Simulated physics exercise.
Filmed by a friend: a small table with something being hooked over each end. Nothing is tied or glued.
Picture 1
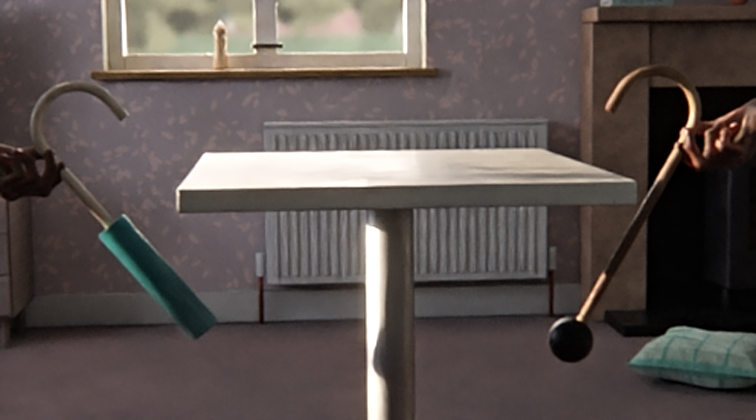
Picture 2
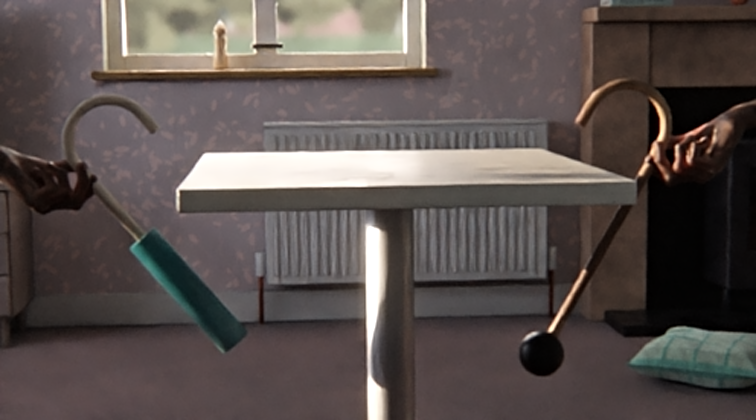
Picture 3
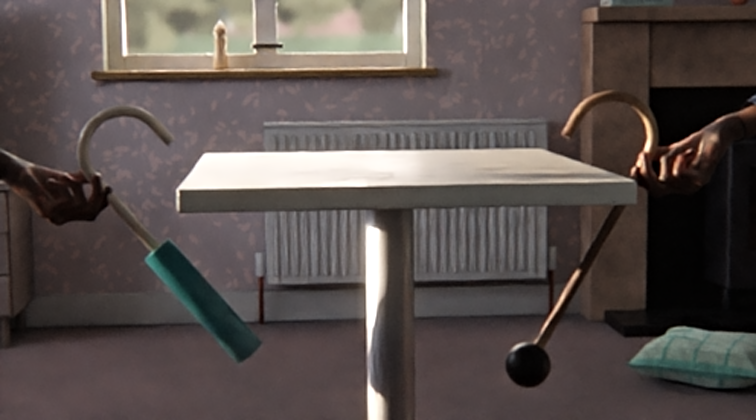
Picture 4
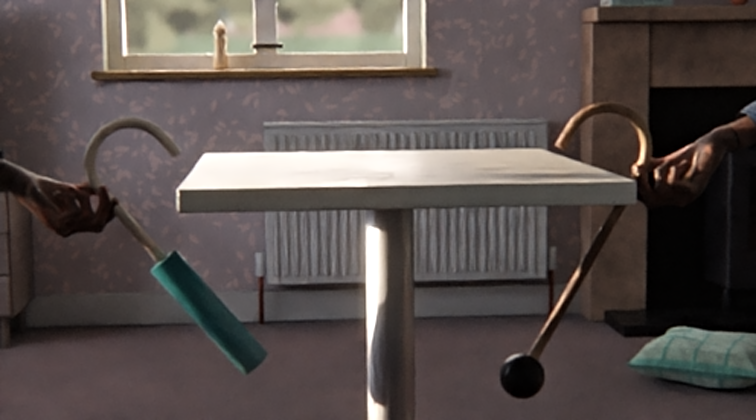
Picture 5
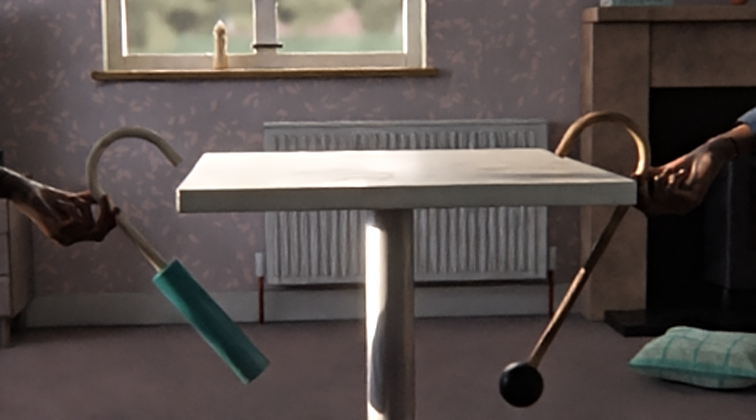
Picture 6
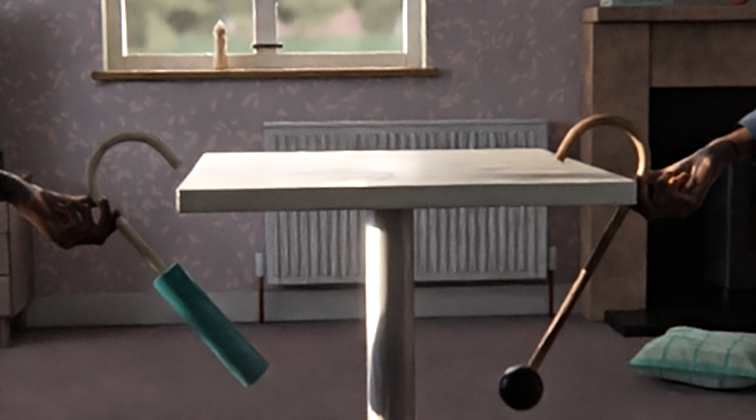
A turquoise umbrella and a dark, ball-ended ladle moved inward from opposite sides of a pale table, and two hands brought their curved handles over its edges, still holding on.
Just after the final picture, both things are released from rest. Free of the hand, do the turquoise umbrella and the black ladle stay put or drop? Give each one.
In the end I bet the turquoise umbrella goes down, I bet the black ladle stays suspended.
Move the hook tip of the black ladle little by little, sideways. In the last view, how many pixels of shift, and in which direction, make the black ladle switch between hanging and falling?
I'd put it at roughly 24 pixels, moving right.
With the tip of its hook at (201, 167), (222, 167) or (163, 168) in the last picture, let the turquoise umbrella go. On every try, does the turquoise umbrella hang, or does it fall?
Going down the list, it stays caught; stays caught; plunges.
Then, 0.38 s after the last picture, turquoise umbrella falling; black ladle at rest near (560, 259).
At rest, the turquoise umbrella drops past the edge; the black ladle remains in place, near (558, 259).
